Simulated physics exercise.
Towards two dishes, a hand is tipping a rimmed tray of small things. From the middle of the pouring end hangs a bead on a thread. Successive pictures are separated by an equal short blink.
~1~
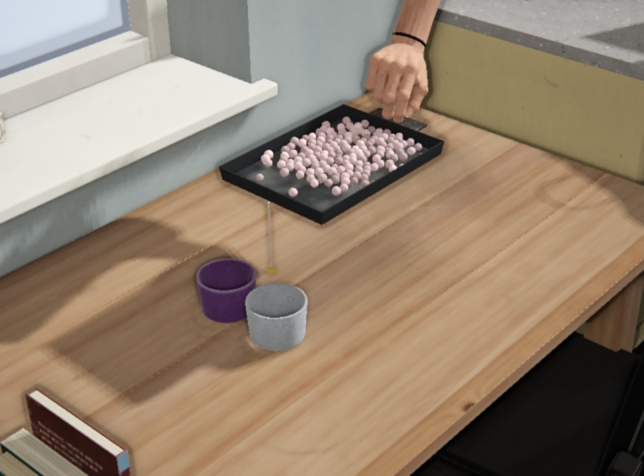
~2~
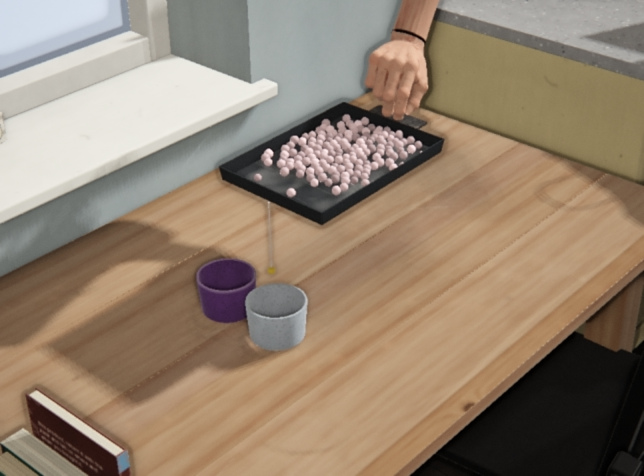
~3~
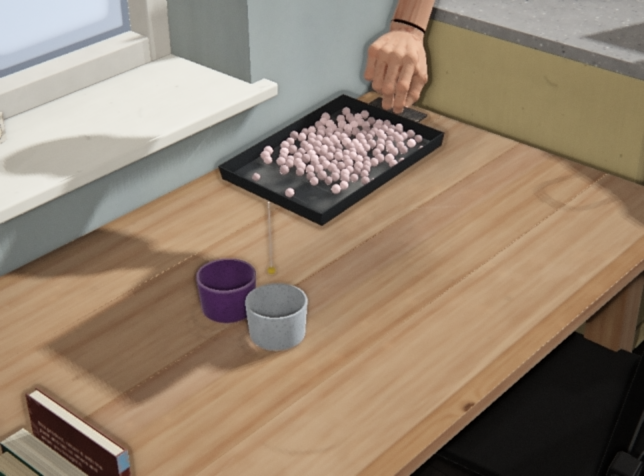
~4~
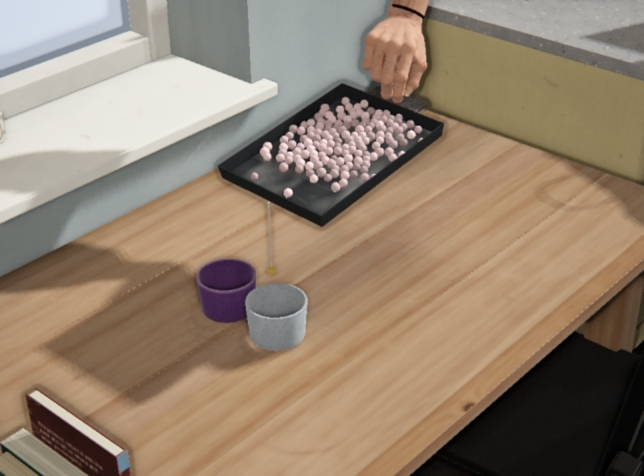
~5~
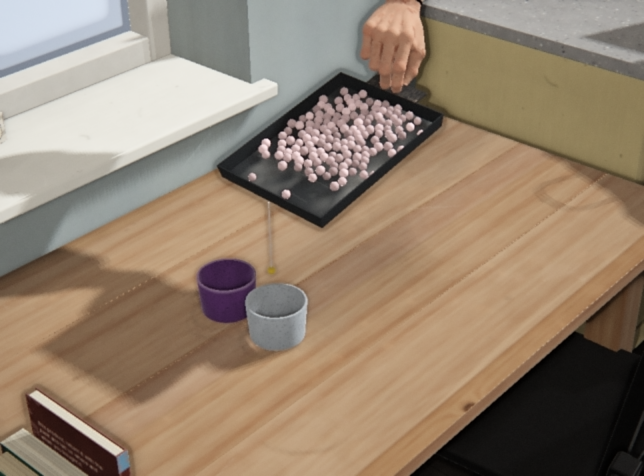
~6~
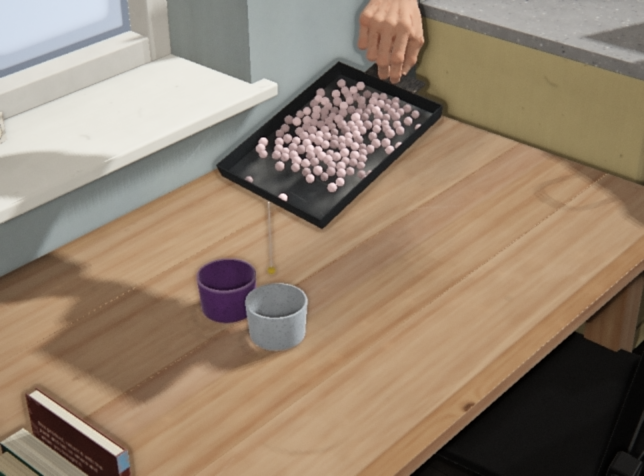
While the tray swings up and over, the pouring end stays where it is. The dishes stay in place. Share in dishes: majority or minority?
So the dishes get the minority of the load, I reckon.
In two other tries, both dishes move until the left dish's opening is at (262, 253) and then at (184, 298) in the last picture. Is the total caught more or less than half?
Result - try one, below the halfway mark; try two, below the halfway mark.
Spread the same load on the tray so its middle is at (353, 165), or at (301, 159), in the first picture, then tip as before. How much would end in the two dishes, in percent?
Roughly 40 and 30 percent, in that order.
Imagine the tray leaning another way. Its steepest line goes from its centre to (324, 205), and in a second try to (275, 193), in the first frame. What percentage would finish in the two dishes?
The share is 20 per cent in the first and 50 per cent in the second.
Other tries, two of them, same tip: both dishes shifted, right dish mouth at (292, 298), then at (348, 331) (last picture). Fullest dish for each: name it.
Well, first the one further right, then the one further left.
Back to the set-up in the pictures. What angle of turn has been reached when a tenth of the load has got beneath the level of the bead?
The angle is around 90°.
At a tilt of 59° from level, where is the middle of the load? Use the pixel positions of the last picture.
The centre of the load shows up near (297, 183) in the last view.
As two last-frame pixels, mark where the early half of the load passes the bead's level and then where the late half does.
Early half: (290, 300); late half: (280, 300).
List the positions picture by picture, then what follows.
The first picture shows corners of the pouring end at (222, 166) and (322, 211), level; middle of the load at (339, 154), sugar pearls; left dish at (206, 301); right dish at (256, 328); bead on its thread at (272, 270).
The second picture shows corners of the pouring end at (222, 166) and (322, 211), level; middle of the load at (339, 152).
The third picture shows corners of the pouring end at (221, 166) and (321, 212), tipped barely, lowest at the right corner; middle of the load at (339, 148).
The fourth picture shows corners of the pouring end at (221, 165) and (321, 214), tipped a little, lowest at the right corner; middle of the load at (338, 141).
The fifth picture shows corners of the pouring end at (220, 165) and (320, 216), tipped a little, lowest at the right corner; middle of the load at (337, 136).
The sixth picture shows corners of the pouring end at (219, 165) and (320, 218), tipped clearly, lowest at the right corner; middle of the load at (334, 132), all on the move; left dish at (206, 301); right dish at (256, 328).
Soon after the last picture, tray tipped steeply; nearly all on the tray; a small part in the air.
A little later, tray tipped right over; about half on the tray; a small part in the right dish; a small part outside both; about a third in the air.
Later still, tray tipped past a quarter turn; about a third in the right dish; a stray few in the left dish; about two thirds outside both.
By the end, tray tipped past a quarter turn; about a third in the right dish; a stray few in the left dish; about two thirds outside both.
